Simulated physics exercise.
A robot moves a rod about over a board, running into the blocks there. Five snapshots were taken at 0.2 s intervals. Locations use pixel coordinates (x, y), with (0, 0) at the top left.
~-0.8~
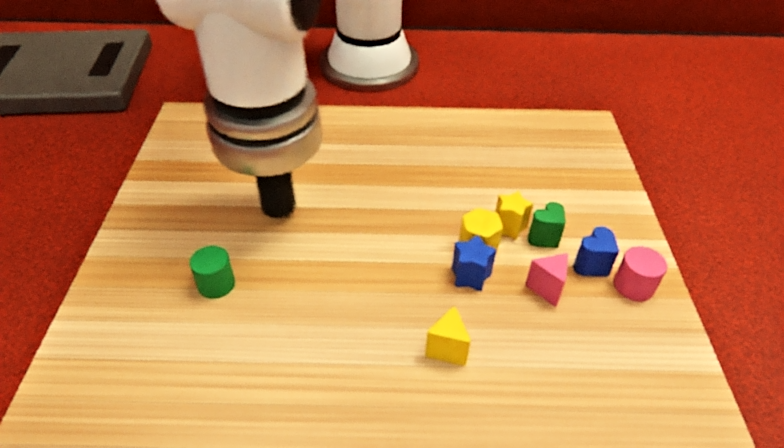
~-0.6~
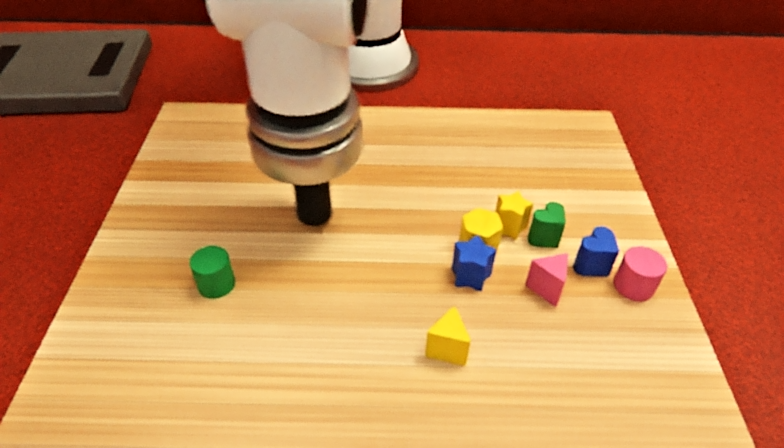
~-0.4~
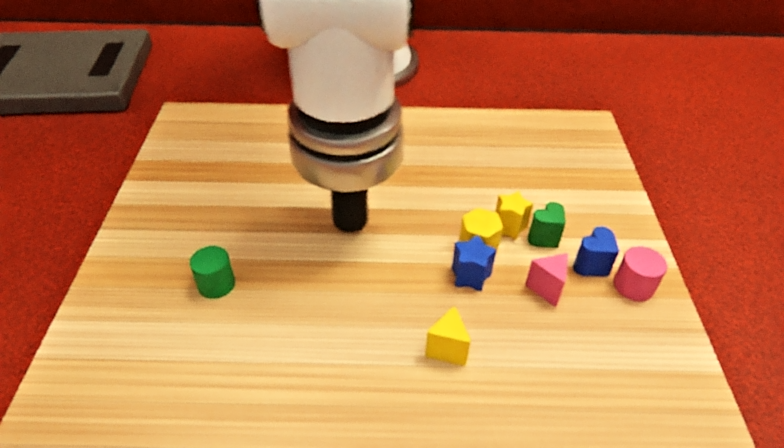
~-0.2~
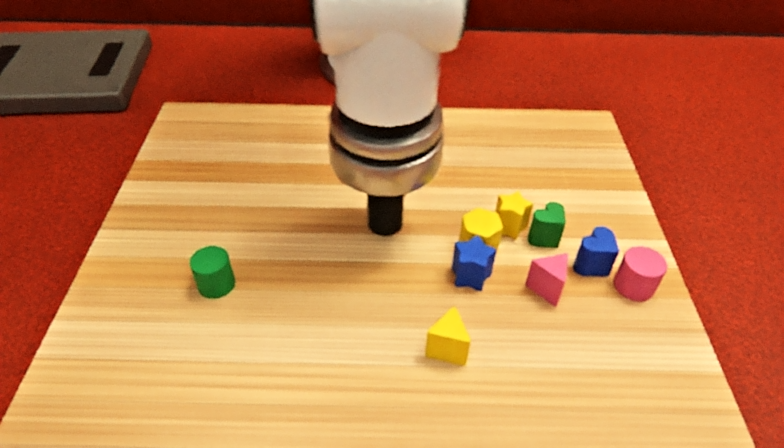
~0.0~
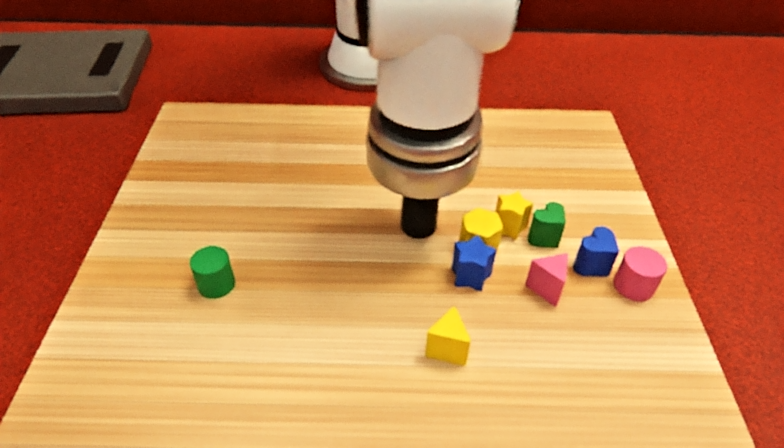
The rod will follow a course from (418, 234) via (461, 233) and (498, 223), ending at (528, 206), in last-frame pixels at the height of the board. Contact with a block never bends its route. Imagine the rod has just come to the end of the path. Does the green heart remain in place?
No, I don't think so.
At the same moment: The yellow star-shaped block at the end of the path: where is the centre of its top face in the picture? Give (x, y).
It is going to be at (558, 196).
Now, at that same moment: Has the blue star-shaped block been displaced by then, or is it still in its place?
The push misses it.
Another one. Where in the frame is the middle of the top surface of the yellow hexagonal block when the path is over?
Its top middle: (511, 226).
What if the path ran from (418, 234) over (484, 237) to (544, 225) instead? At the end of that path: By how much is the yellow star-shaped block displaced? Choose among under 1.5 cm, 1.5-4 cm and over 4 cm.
Beyond 4 cm.
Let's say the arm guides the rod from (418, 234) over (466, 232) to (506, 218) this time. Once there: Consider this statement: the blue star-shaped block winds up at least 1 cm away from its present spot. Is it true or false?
False
What follows on the original path. One third of the way, rod at (462, 225); yellow hexagonal block at (497, 225), turned 20° clockwise.
Two thirds of the way, rod at (500, 215); yellow hexagonal block at (511, 226), turned 65° clockwise; yellow star-shaped block at (535, 201); green heart at (560, 213).
At the end, rod at (530, 199); blue star-shaped block not moved; yellow hexagonal block at (511, 226), turned 65° clockwise; yellow star-shaped block at (558, 196), turned 45° clockwise; green heart at (572, 216), turned 25° clockwise.
